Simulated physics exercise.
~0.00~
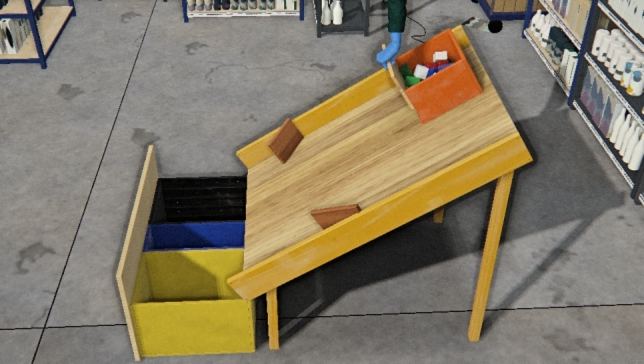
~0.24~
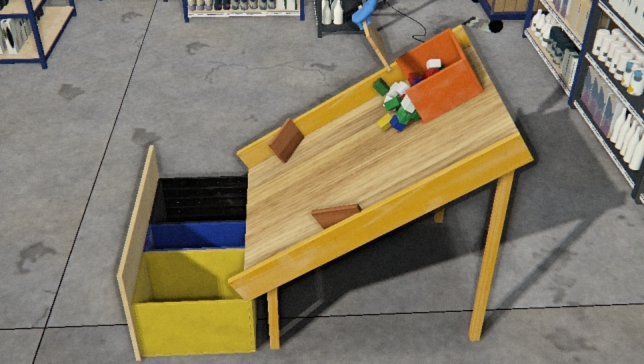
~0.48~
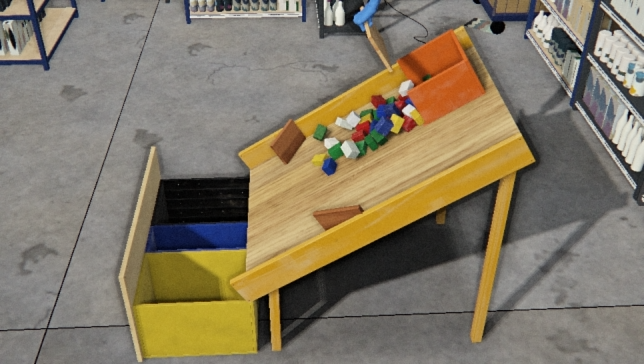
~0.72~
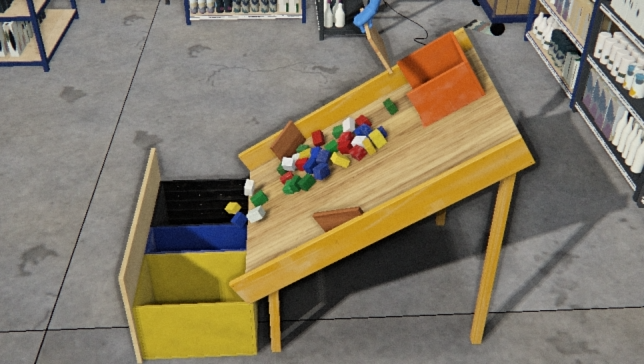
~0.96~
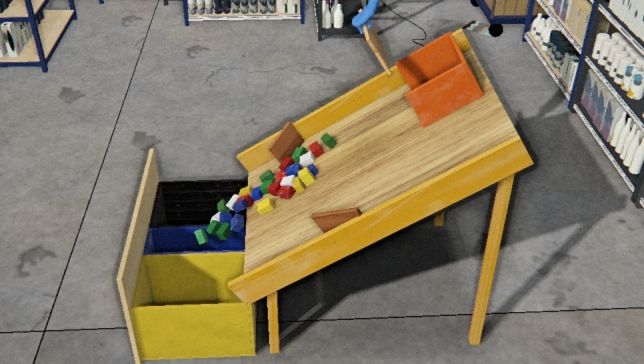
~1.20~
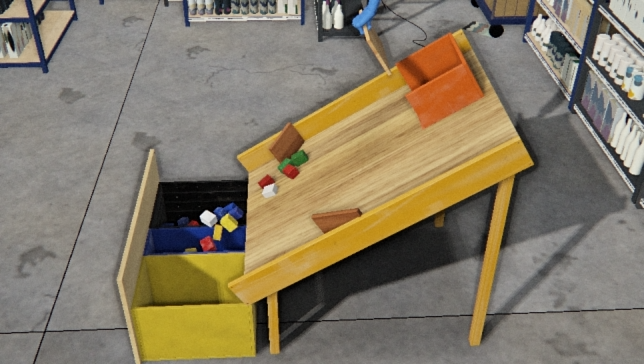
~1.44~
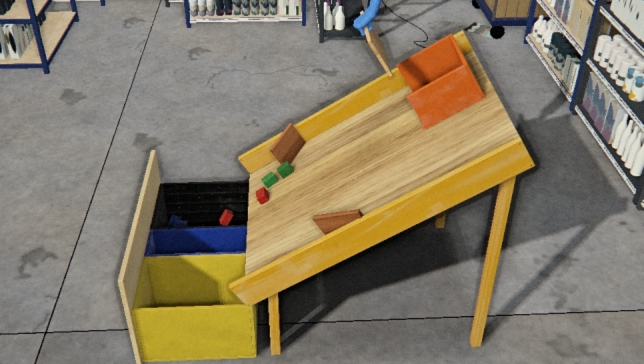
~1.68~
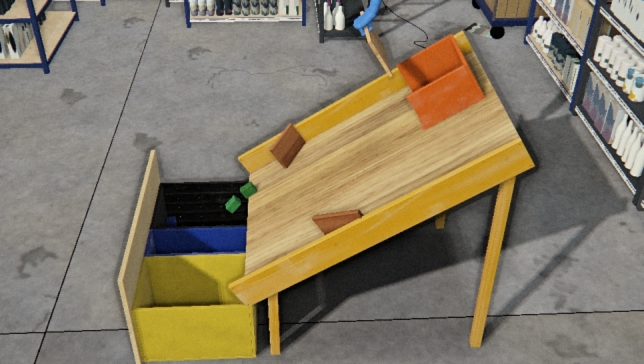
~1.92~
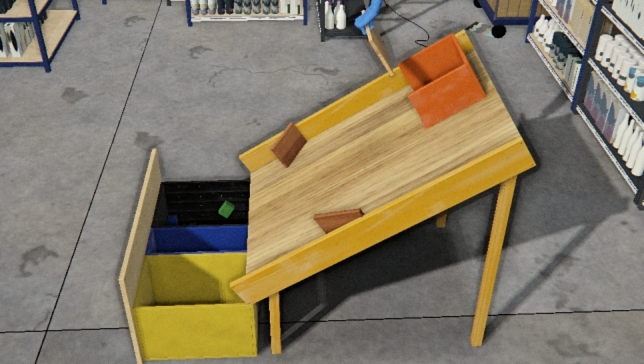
A blue-gloved hand opening an orange pen, toy bricks tumbling down a sloping table past angled boards into blue and black tubs.
